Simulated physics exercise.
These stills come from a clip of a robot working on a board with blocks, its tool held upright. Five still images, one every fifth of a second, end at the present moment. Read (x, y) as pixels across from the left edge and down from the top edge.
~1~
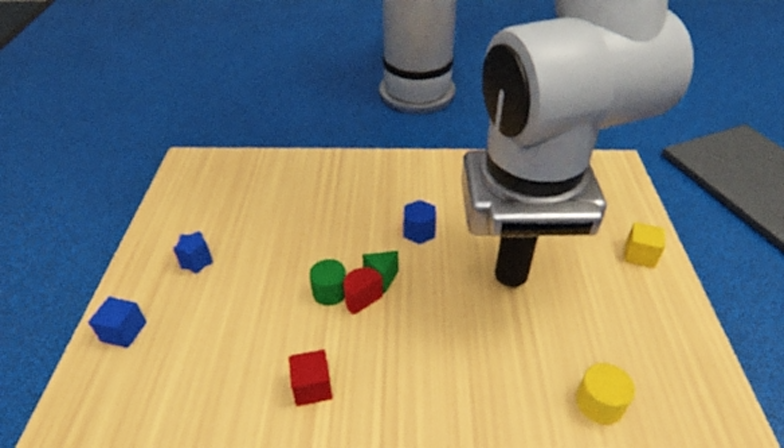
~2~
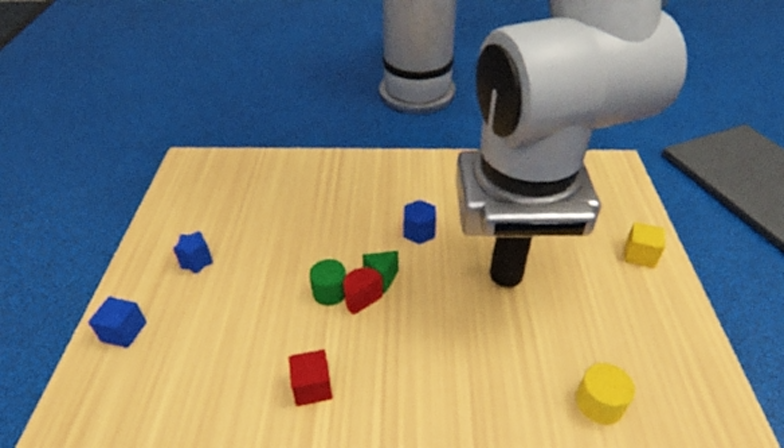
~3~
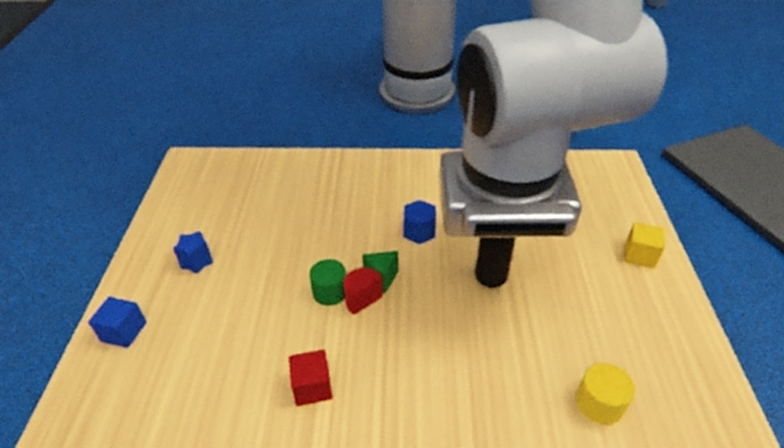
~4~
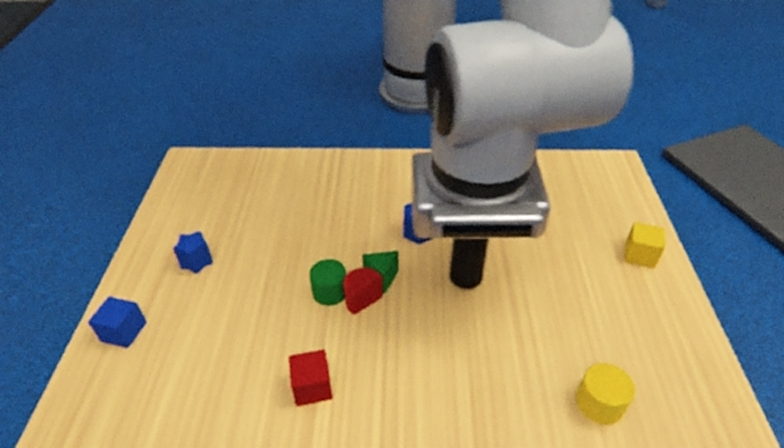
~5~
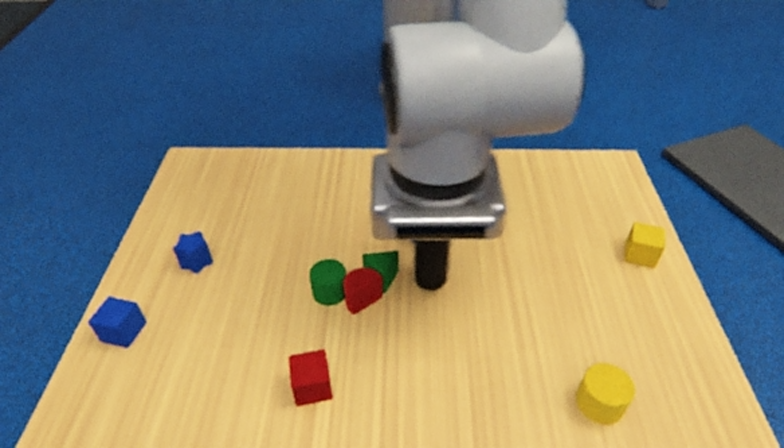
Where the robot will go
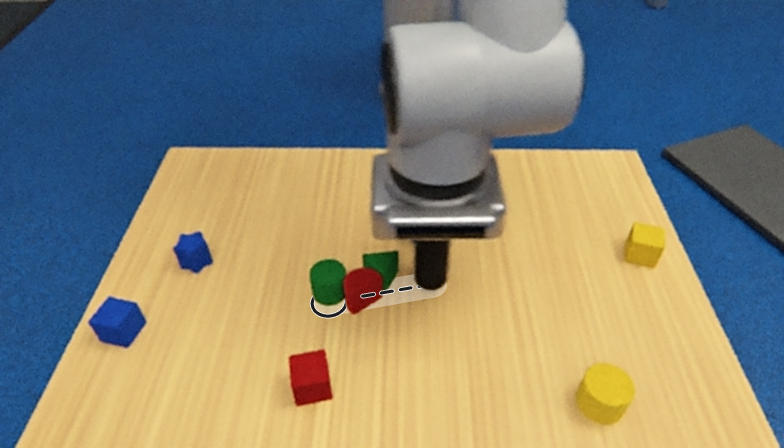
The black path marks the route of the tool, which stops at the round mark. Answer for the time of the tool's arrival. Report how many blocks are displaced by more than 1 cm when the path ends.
Once the path ends, three or more blocks will have shifted.
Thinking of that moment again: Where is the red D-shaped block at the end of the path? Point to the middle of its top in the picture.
Pixel (305, 307).
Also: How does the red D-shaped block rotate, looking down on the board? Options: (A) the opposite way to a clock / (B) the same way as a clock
The one that fits is A, the opposite way to a clock.
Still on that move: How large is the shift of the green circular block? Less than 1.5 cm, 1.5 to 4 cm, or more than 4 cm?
From 1.5 to 4 cm.
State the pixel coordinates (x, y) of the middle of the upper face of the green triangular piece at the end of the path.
Around (354, 255).
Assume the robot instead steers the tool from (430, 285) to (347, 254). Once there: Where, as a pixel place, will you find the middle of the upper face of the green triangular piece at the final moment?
The centre of its top face lies at (345, 259).
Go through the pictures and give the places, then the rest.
The first picture shows lower end of the tool at (511, 275), tops of blocks, green circular block at (327, 271), red D-shaped block at (360, 279), green triangular piece at (381, 259), blue six-sided block at (420, 211).
The second picture shows tool at (506, 275), blocks as before.
The third picture shows tool at (491, 275), blocks as before.
The fourth picture shows tool at (466, 276), blocks as before.
The fifth picture shows tool at (431, 278), green circular block at (327, 271), red D-shaped block at (360, 279), green triangular piece at (381, 259), blue six-sided block hidden.
The drawn path runs straight from (430, 285) to (329, 302).
What follows on the original path. One third of the way, tool at (397, 283); green triangular piece at (372, 257).
Two thirds of the way, tool at (362, 289); green circular block at (310, 271); red D-shaped block at (327, 293), turned 30° anticlockwise; green triangular piece at (354, 255), turned 50° clockwise.
At the end, tool at (328, 295); green circular block at (296, 269); red D-shaped block at (305, 307), turned 75° anticlockwise; green triangular piece at (354, 255), turned 50° clockwise; blue six-sided block not moved.
